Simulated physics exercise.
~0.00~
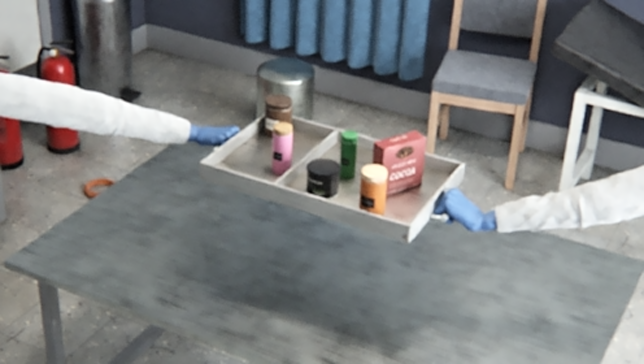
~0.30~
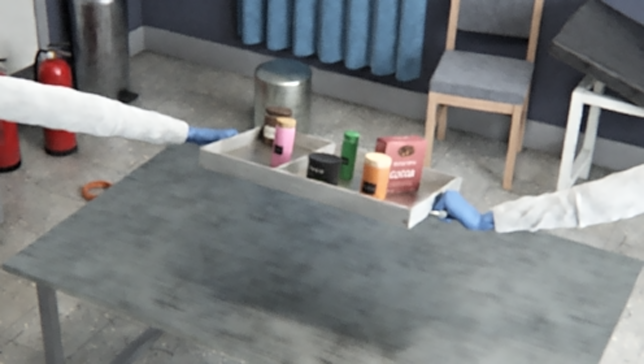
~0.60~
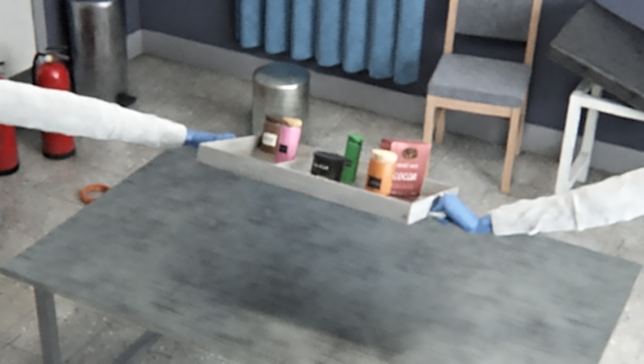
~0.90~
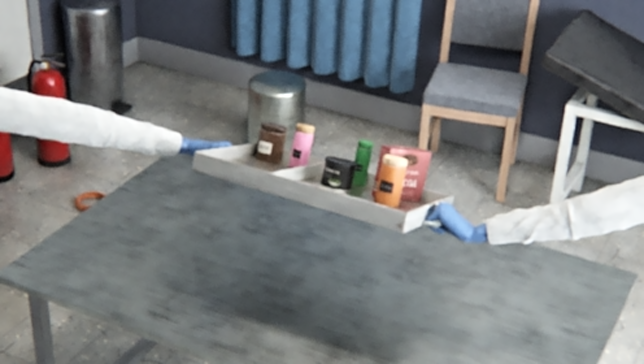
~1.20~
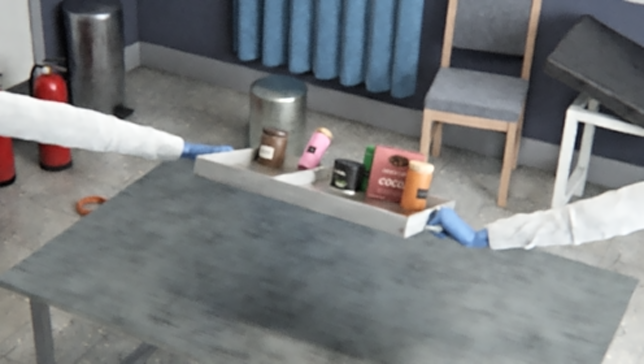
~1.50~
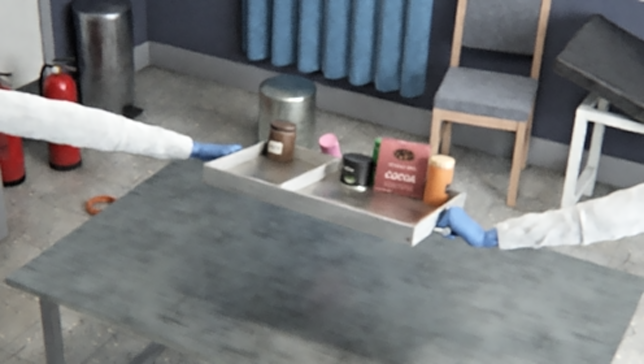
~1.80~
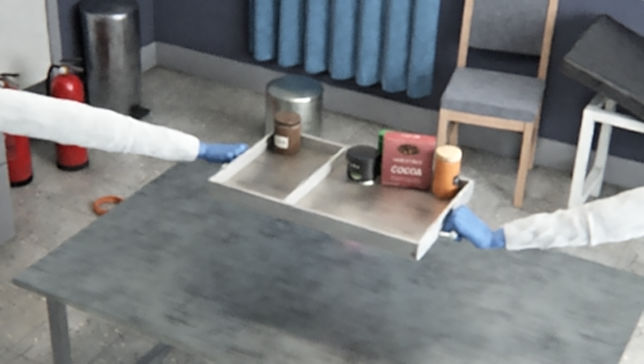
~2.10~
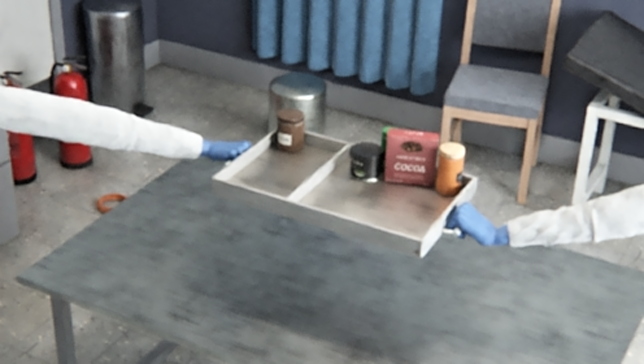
Two white-sleeved arms in blue gloves hold a pale divided tray over a dark grey table, seen from above in a slightly swaying view of a room with a blue curtain, chair and red fire extinguishers. A brown jar and pink shaker stand at left, with a black tin, green shaker, orange jar and red cocoa packet at right. The tray's far edge dips, and the items lean and slide. The pink shaker tips over the far side and drops from sight. The tray levels, leaving the others upright, the orange jar shifted right beside the packet, which hides the green shaker.
